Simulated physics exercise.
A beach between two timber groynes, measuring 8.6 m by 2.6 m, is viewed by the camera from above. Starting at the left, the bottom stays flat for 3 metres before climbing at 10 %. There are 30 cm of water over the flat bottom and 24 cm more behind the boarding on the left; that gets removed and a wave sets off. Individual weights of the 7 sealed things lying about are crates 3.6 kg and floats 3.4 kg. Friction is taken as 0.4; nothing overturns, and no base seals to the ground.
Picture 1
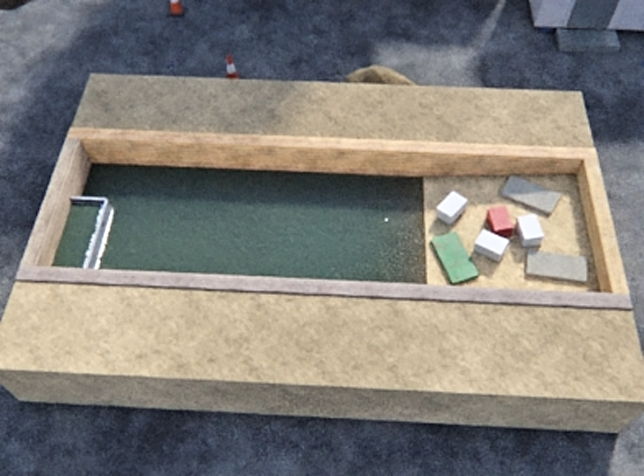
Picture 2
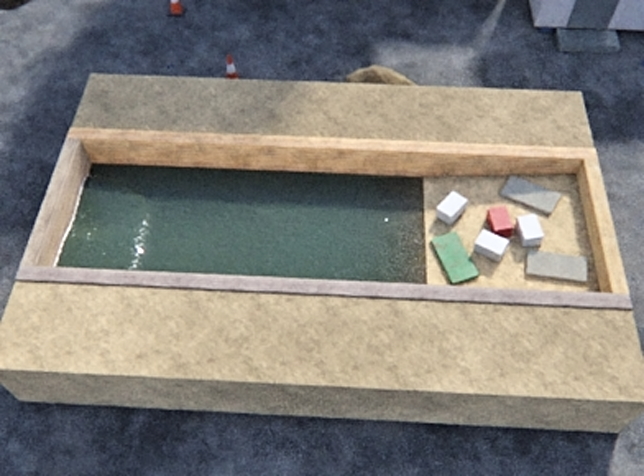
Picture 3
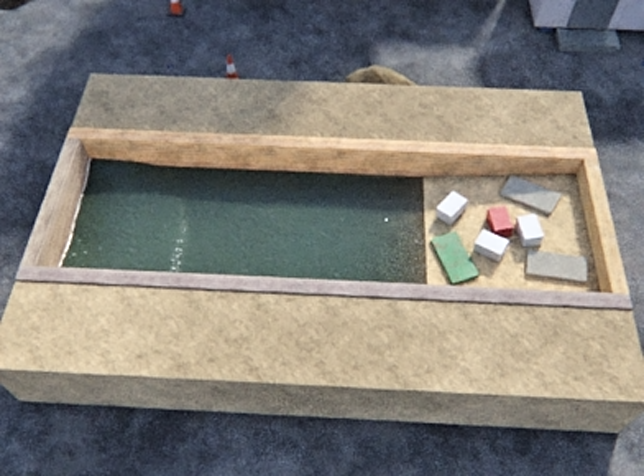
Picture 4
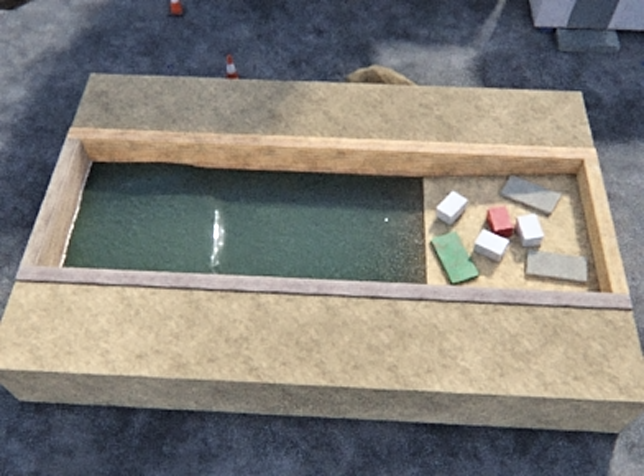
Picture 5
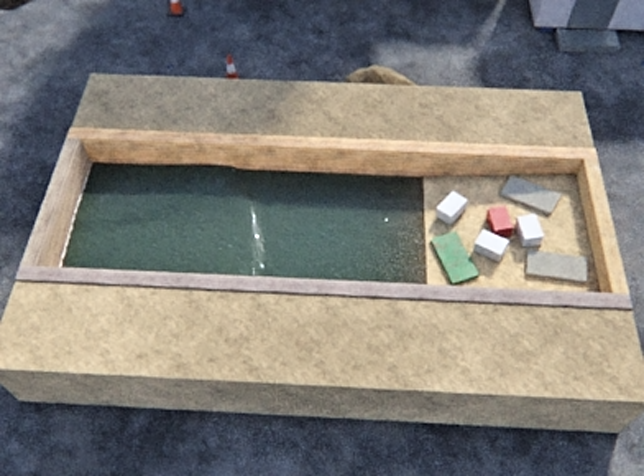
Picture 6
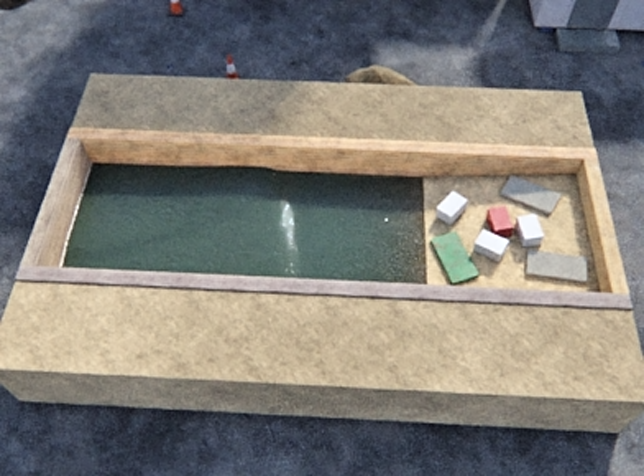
A low wave set off from the left end of the dark water after the boarding there was removed, then travelled right, while the crate and blocks on the sand stayed still.
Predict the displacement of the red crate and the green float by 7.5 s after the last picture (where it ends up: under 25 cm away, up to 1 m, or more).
Red crate remains where it was; green float is swept far off.
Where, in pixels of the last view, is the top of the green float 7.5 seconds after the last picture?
I'd put it somewhere near (337, 248).
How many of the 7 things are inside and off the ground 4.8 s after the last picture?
The number is 1.
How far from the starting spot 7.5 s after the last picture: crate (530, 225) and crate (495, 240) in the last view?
Respectively 0 and 0 cm.
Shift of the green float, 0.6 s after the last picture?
Around 0 centimetres.
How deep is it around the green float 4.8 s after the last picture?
7 cm, roughly.
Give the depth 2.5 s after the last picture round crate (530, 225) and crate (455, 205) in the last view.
0 and 2 cm.
Then, 0.6 s after the last picture the red crate is near (502, 218), 0.0 m from its start, aground; the green float is near (455, 257), 0.0 m from its start, aground; 0 afloat.
Then, 2.5 s after the last picture the red crate is near (502, 218), 0.0 m from its start, aground; the green float is near (463, 255), 0.1 m from its start, afloat; 1 afloat.
Then, 4.8 s after the last picture the red crate is near (503, 218), 0.0 m from its start, aground; the green float is near (379, 252), 1.2 m from its start, afloat; 1 afloat.
Then, 7.5 s after the last picture the red crate is near (503, 218), 0.0 m from its start, aground; the green float is near (337, 248), 1.9 m from its start, afloat; 2 afloat.
